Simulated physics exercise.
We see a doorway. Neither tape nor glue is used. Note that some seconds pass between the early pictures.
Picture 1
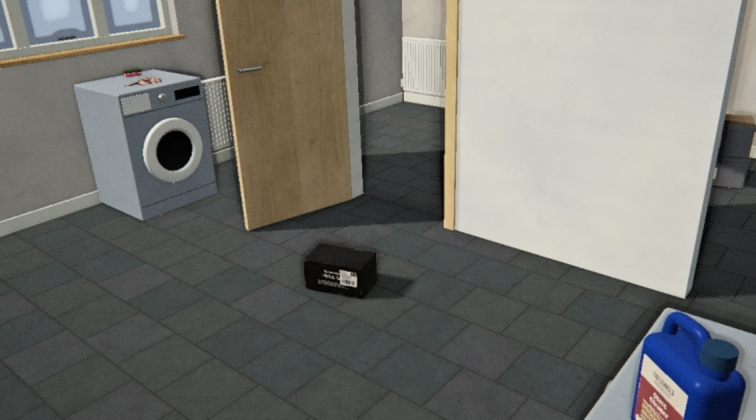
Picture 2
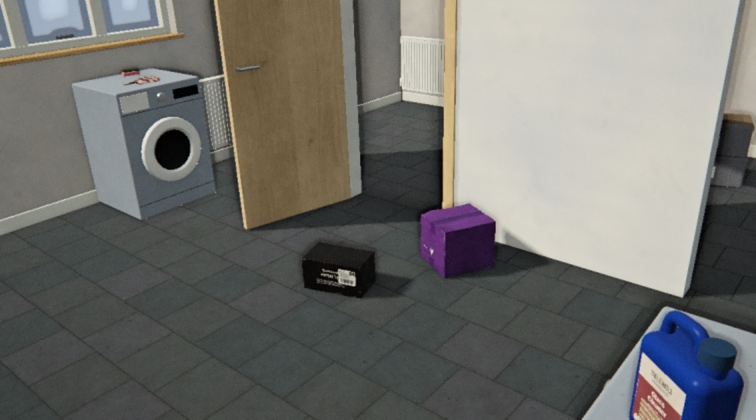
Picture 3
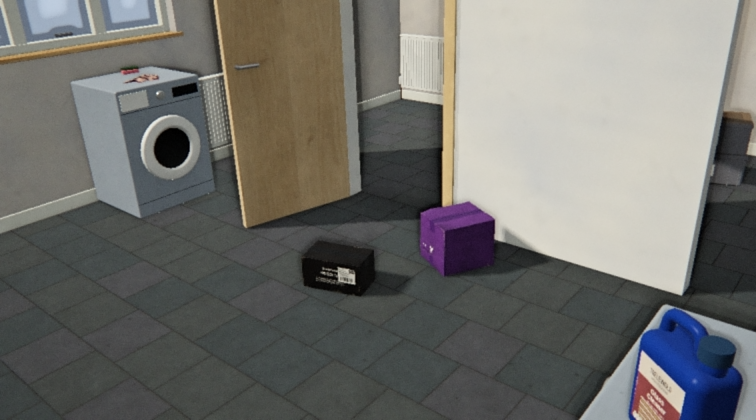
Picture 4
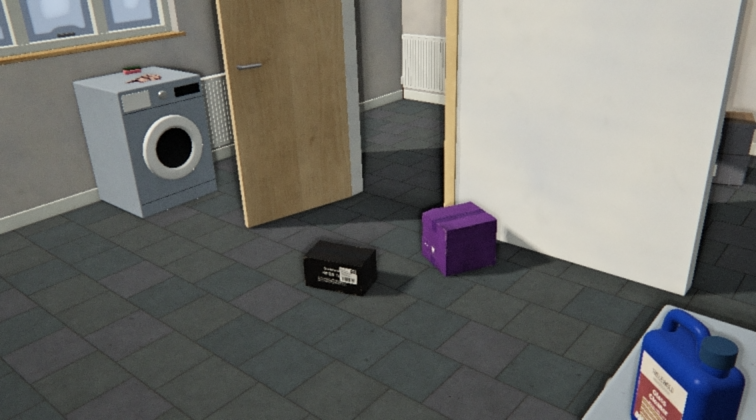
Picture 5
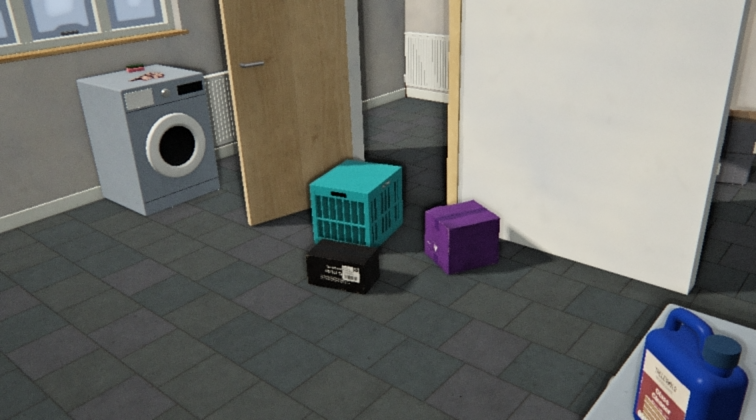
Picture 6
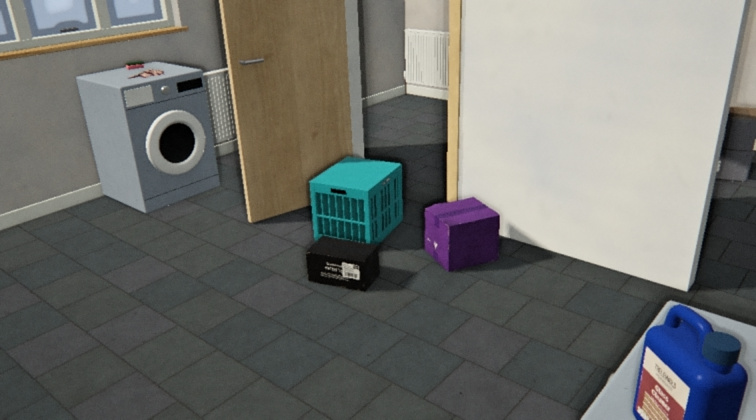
Purple box, then turquoise crate, appearing beside a black parcel on the tiled floor near a wide-open door that stays still.
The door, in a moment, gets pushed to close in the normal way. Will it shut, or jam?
The attempt is thwarted.
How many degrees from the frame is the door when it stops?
About 65°.
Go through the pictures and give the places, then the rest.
In the first frame, door wide open and still; black parcel (341, 271).
In the second frame, door wide open and still; black parcel (339, 270); purple box (457, 240).
In the third frame, door wide open and still; black parcel (339, 268); purple box (457, 238).
In the fourth frame, door wide open and still; black parcel (340, 268); purple box (459, 238).
In the fifth frame, door wide open and still; black parcel (343, 266); purple box (461, 236).
In the sixth frame, door wide open and still; turquoise chest (358, 202); black parcel (343, 263).
Then, 0.70 s on from there, door 90° open.
Then, 1.10 s on from there, door 75° open.
In the end, door 66° open; all 3 unmoved. At the end, from the last picture's camera, turquoise chest near (360, 202).
